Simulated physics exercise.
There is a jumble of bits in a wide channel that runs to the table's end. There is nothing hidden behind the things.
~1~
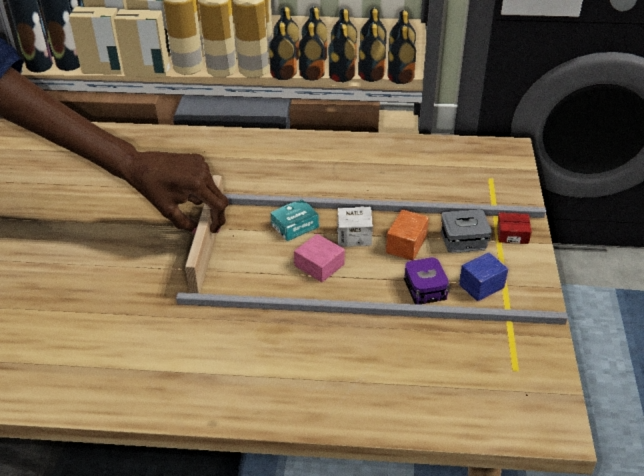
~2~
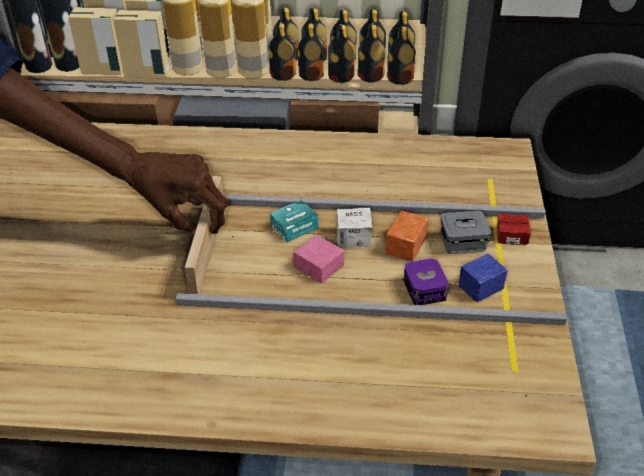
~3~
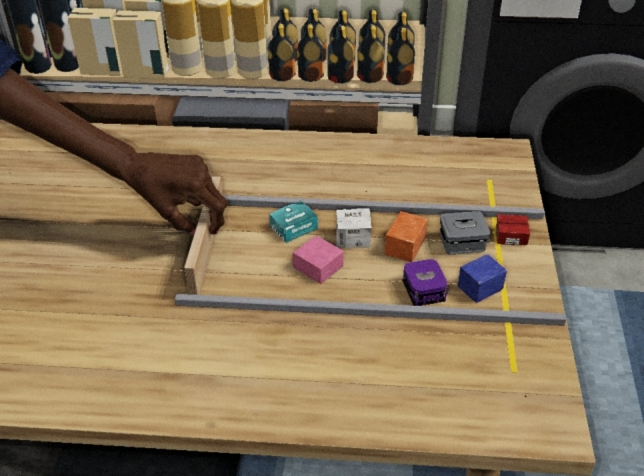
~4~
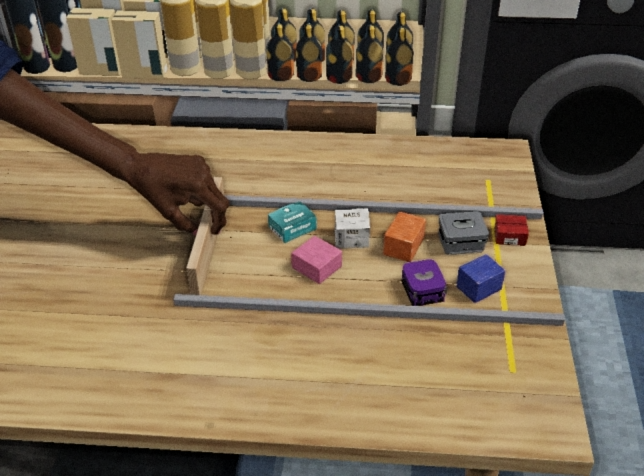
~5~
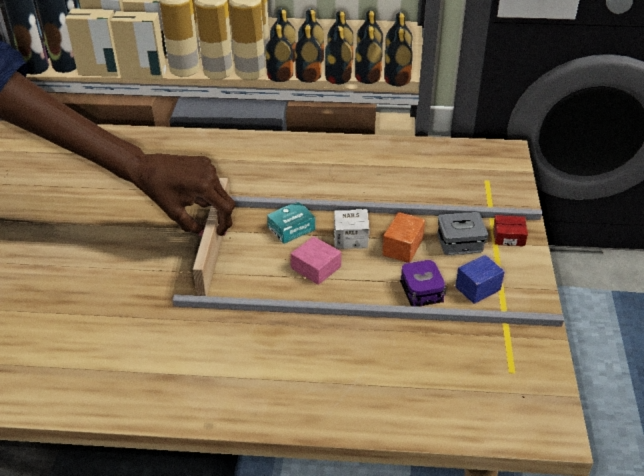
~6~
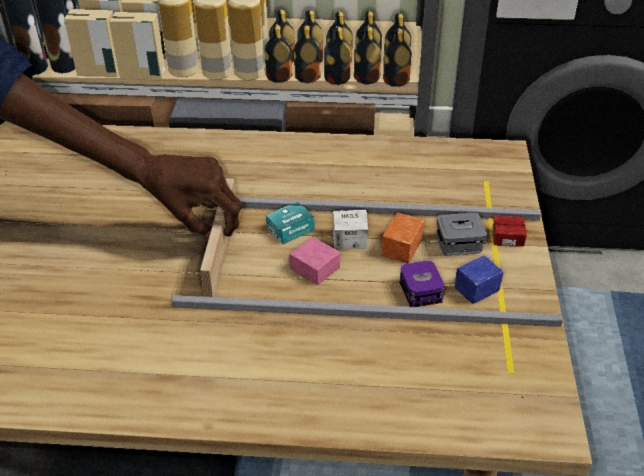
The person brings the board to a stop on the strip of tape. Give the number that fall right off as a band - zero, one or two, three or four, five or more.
The answer is three or four.
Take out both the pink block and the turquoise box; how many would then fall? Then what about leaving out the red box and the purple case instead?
First 2, then 2.
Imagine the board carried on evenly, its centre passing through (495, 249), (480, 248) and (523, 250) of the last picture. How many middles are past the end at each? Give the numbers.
The numbers are 3, 2 and 5.
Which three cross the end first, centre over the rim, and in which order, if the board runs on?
Earliest first: The red box, then the grey case, then the orange block.
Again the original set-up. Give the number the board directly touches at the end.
It's 3.
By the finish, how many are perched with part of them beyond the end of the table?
Number: 2.
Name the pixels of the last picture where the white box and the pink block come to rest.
Near (544, 244) and (518, 265).
Soon after, none off yet; red box at rest near (509, 231); blue block at rest near (479, 279); grey case at rest near (460, 235).
After that, none off yet; red box displaced about its own width near (527, 227); blue block at rest near (479, 279); grey case displaced about its own width near (501, 238).
And then, none off yet; red box on its side near (559, 244); blue block displaced about its own width near (512, 291); grey case displaced well along near (538, 234).
In the end, the number that fall off is three or four; gone, orange block, grey case and red box.
